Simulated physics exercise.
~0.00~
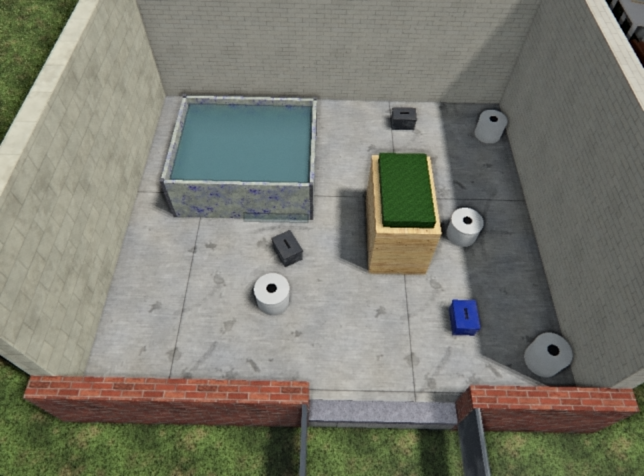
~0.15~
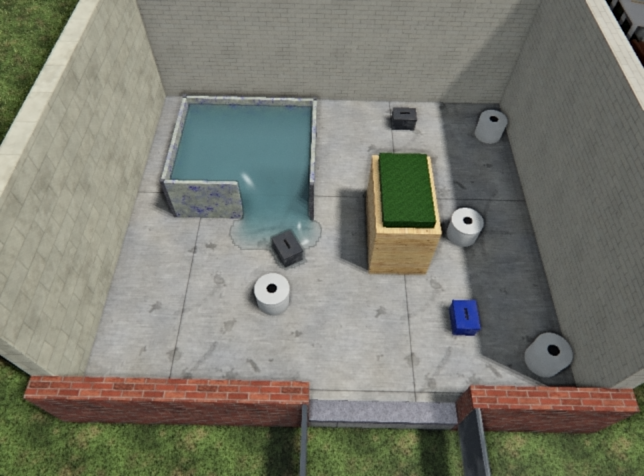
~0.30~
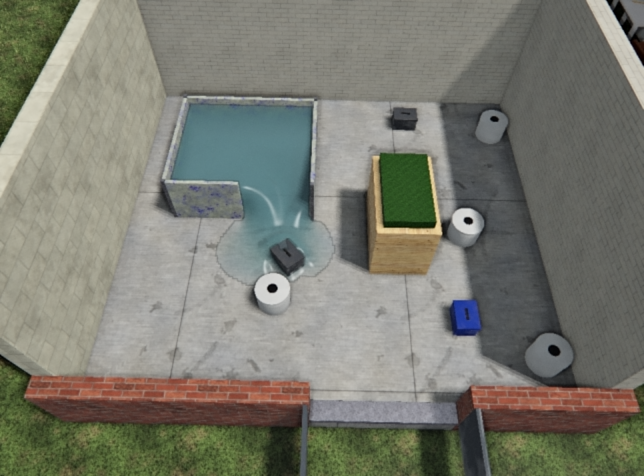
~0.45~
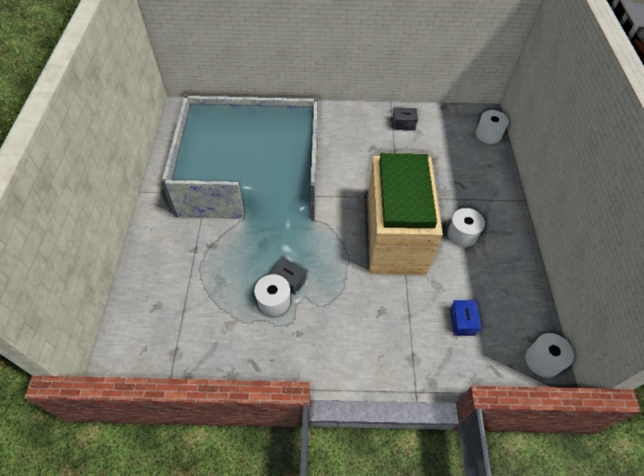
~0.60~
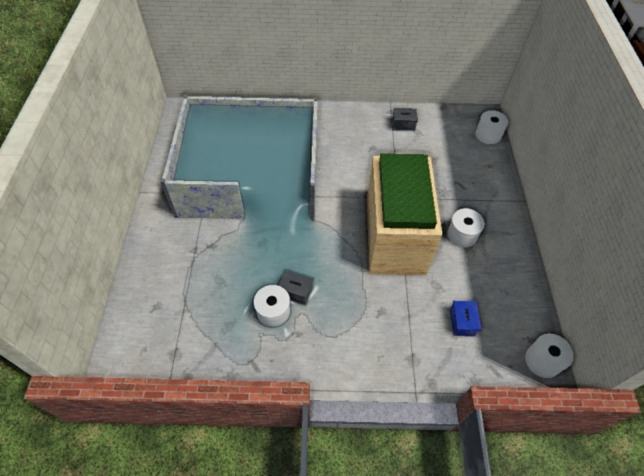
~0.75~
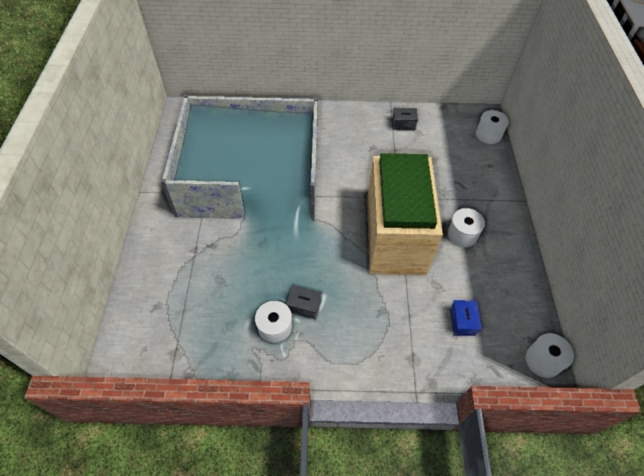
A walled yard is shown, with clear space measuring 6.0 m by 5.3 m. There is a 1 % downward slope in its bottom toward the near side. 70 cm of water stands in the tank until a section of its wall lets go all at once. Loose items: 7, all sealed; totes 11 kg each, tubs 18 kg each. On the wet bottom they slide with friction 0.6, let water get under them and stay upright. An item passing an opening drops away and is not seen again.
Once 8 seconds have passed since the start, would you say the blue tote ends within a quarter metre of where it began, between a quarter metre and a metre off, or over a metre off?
I would say within a quarter metre of where it began.
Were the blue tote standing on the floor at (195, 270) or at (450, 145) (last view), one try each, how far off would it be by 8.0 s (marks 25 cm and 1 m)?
In that order: It hardly budges; it hardly budges.
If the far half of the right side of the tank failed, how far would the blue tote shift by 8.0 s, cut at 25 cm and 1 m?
From there, the blue tote gets swept far.
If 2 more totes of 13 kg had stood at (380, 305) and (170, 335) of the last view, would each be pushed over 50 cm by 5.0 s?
In the order asked: Clear of the mark; clear of the mark.
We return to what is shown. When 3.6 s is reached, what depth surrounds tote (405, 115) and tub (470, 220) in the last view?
Close to 0 and 0 centimetres.
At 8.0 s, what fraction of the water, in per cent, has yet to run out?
Some 62 per cent remains.
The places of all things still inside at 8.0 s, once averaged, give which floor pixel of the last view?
About (468, 222).
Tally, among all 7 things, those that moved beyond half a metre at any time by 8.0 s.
The total is 2.
After 1.6 s the blue tote is near (467, 314), 0.0 m from its start, aground; 1 of 7 are out; 1 afloat.
After 3.6 s the blue tote is near (467, 314), 0.0 m from its start, aground; 2 of 7 are out; 0 afloat.
After 5.6 s the blue tote is near (467, 314), 0.0 m from its start, aground; 2 of 7 are out; 0 afloat.
After 8.0 s the blue tote is near (467, 314), 0.0 m from its start, aground; 2 of 7 are out; 0 afloat.
